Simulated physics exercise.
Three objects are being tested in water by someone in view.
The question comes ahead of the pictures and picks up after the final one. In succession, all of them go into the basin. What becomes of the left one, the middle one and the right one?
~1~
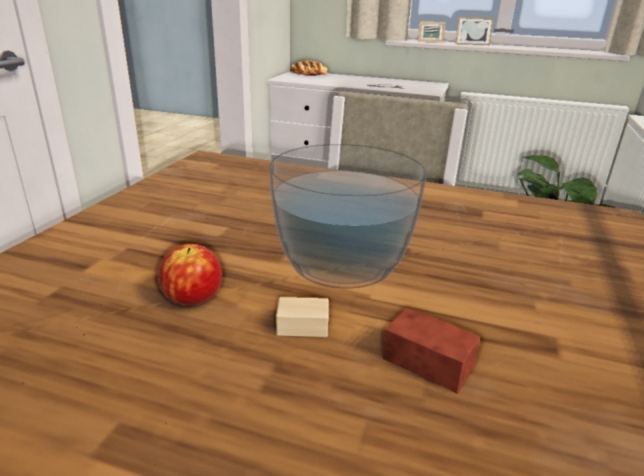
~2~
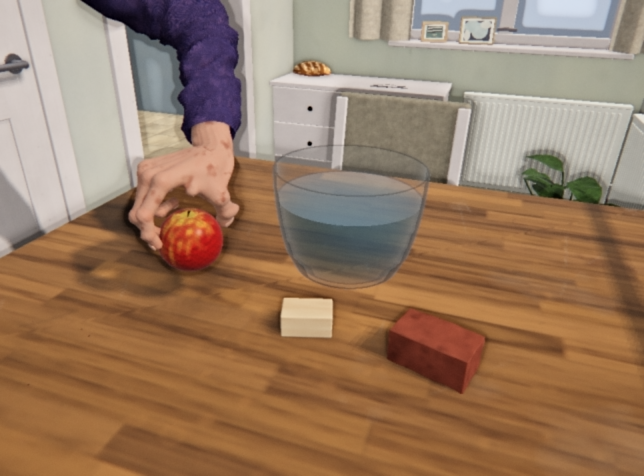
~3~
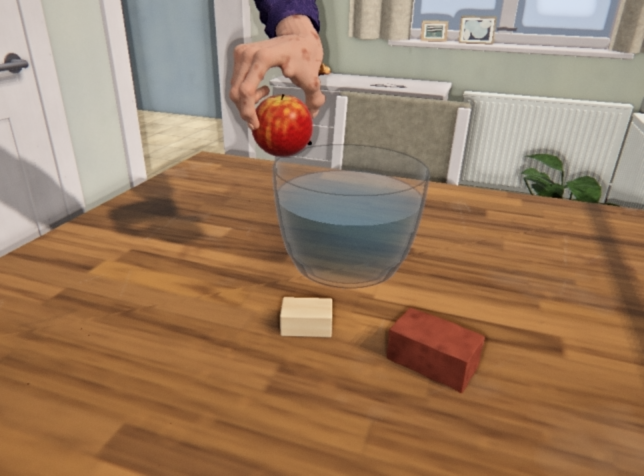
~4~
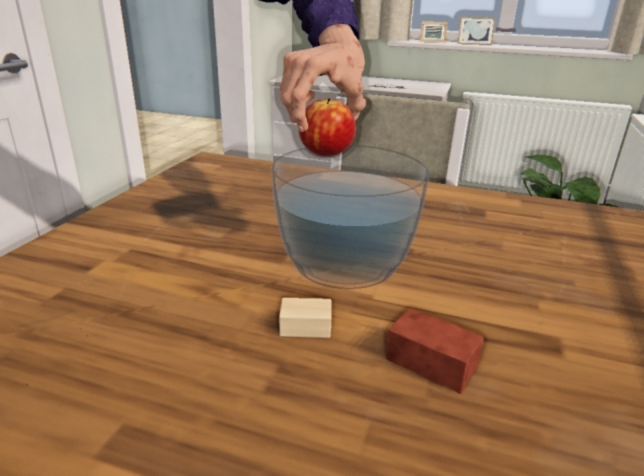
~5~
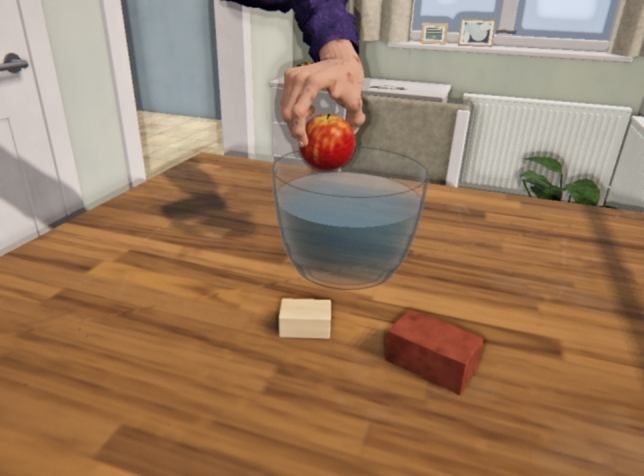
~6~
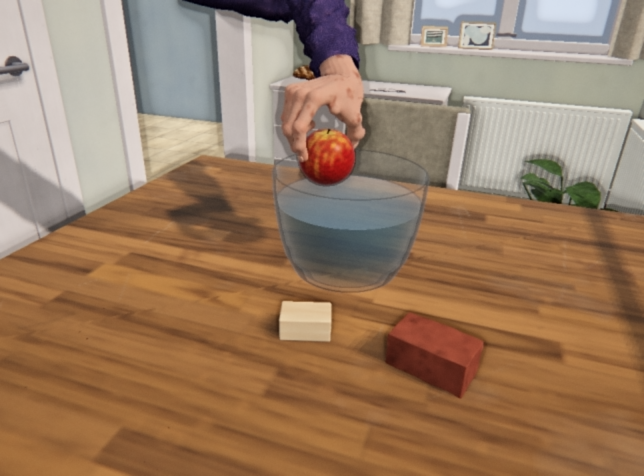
The one on the left keeps up, the one in the middle keeps up, the one on the right goes down.
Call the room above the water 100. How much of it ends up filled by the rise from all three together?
It comes to roughly 32 per cent.
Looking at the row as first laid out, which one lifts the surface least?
Answer: The central item.
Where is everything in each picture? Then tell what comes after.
In the first picture, the row from the left; apple (191, 275); wooden block (303, 317); piece of brick (430, 348).
In the second picture, a hand picks up the apple; apple (191, 240); piece of brick (434, 348).
In the third picture, it is carried over; apple (282, 127); wooden block (307, 317).
In the fourth picture, it is above the basin; apple (327, 128); piece of brick (433, 348).
In the fifth picture, it comes down; apple (326, 143); wooden block (305, 318).
In the sixth picture, it is just over the surface; apple (326, 157); wooden block (306, 321); piece of brick (433, 353).
Soon after, the apple floats.
Later, the wooden block floats.
In the end, the piece of brick goes to the bottom; afloat, apple and wooden block.
